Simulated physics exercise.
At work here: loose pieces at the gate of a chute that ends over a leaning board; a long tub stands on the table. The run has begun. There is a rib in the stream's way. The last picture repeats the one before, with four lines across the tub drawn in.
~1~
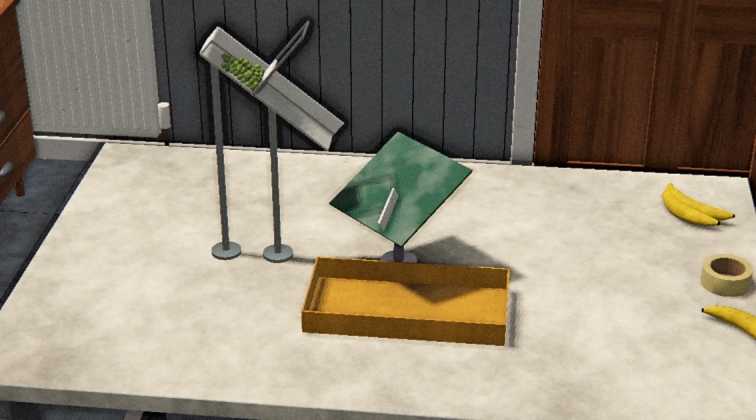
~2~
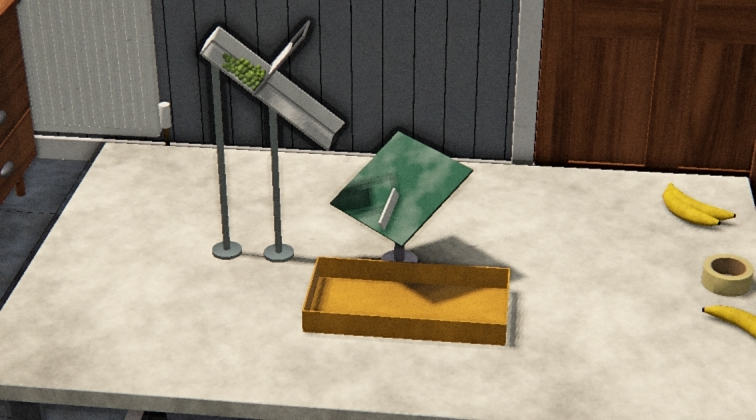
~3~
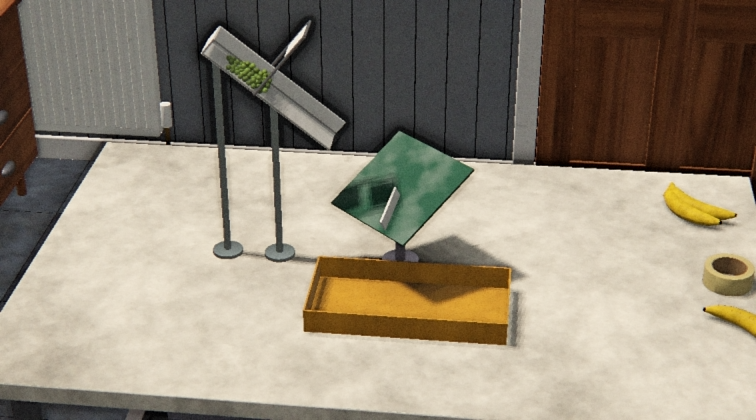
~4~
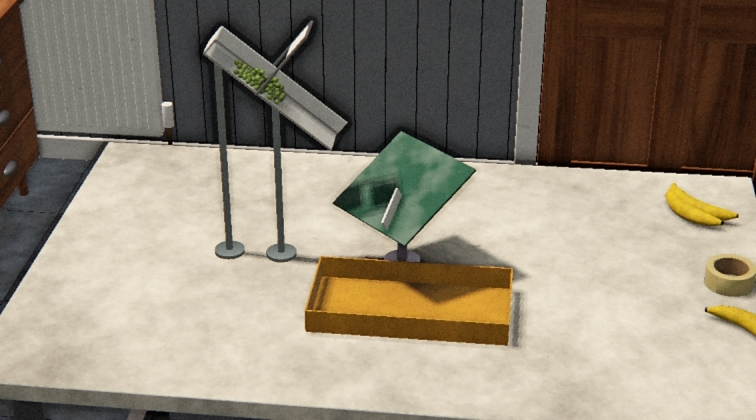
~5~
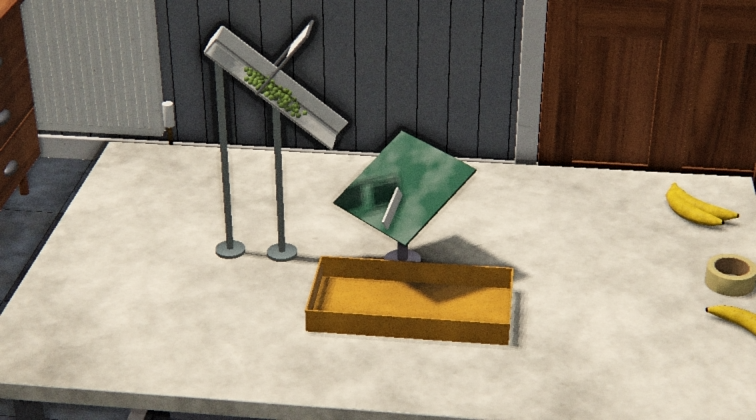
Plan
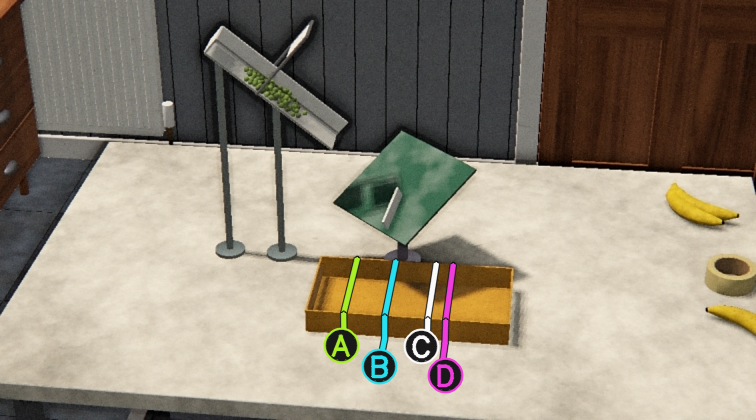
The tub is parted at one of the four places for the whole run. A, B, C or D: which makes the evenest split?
Line A.
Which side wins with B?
More lands on the left.
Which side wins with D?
Left.
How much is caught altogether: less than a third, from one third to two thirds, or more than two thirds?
More than two thirds.
On the marked copy, line A crosses the front rim at (343, 313); line B crosses the front rim at (384, 315); line C crosses the front rim at (427, 318); line D crosses the front rim at (445, 319).
Choosing A, of what is caught, about half on the left of the divider, about half on the right.
Choosing B, of what is caught, all on the left of the divider, none on the right.
Choosing C, of what is caught, all on the left of the divider, none on the right.
Choosing D, of what is caught, all on the left of the divider, none on the right.
